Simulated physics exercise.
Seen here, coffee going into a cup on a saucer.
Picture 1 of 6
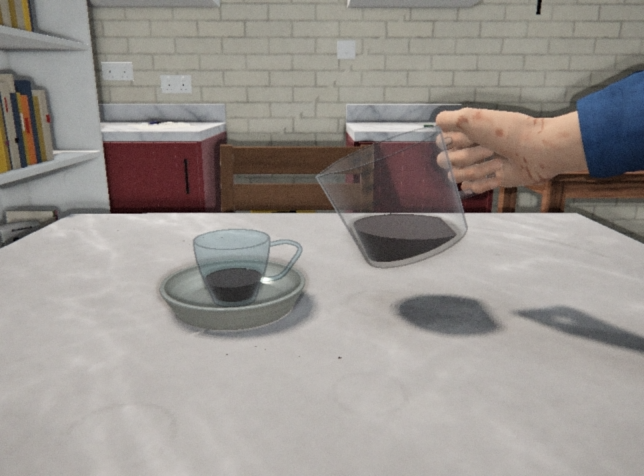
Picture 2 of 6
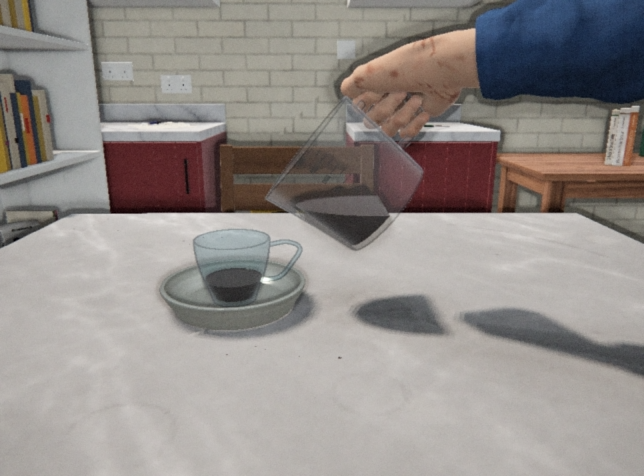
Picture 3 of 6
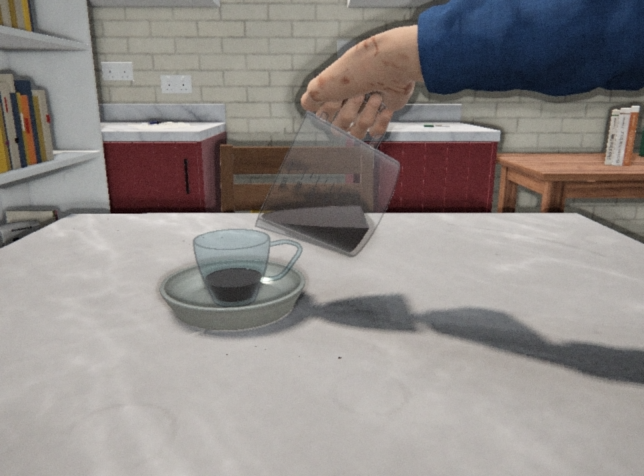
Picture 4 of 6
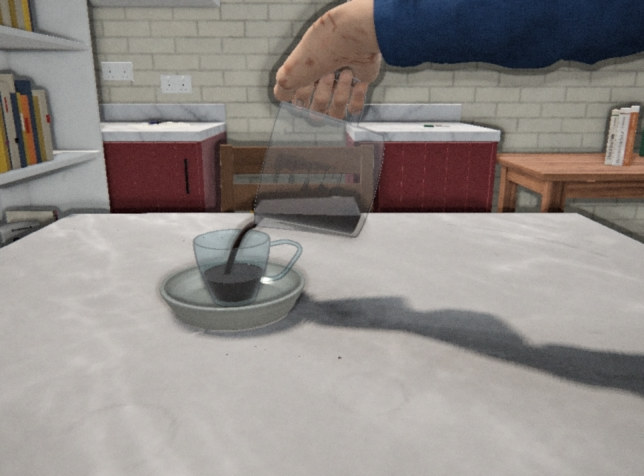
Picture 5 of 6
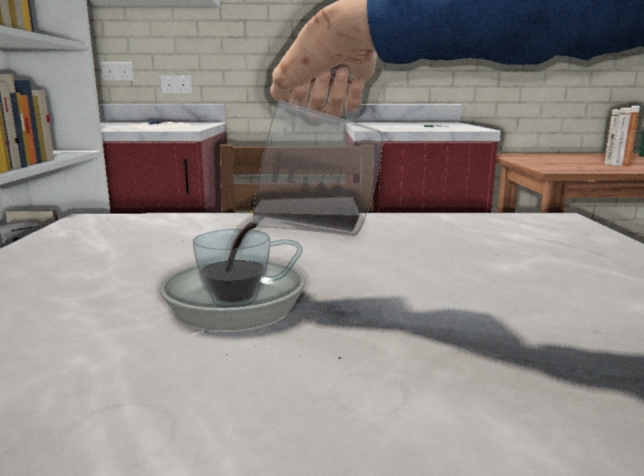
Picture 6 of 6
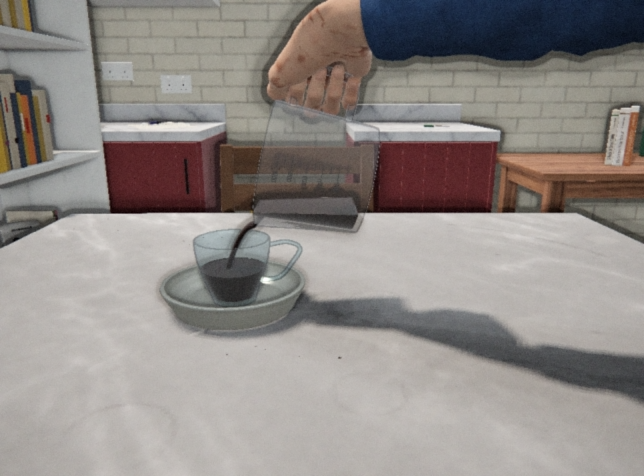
In a kitchen with a pale brick wall and red cabinets, a still camera looks across a light marbled table. A clear glass cup holding some dark coffee sits on a grey-green saucer at left, while a hand in a blue sleeve grips a transparent jug at right. The hand carries the jug left, tilting it steeply, and coffee streams into the cup, raising its level.
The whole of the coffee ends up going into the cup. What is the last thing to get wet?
Cup holds it.
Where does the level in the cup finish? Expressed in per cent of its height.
About 80 %.
Next, the cup is about two thirds full; the saucer is dry.
After that, the cup is about three quarters full; the saucer is dry.
Finally, the cup is about three quarters full; the saucer is dry.
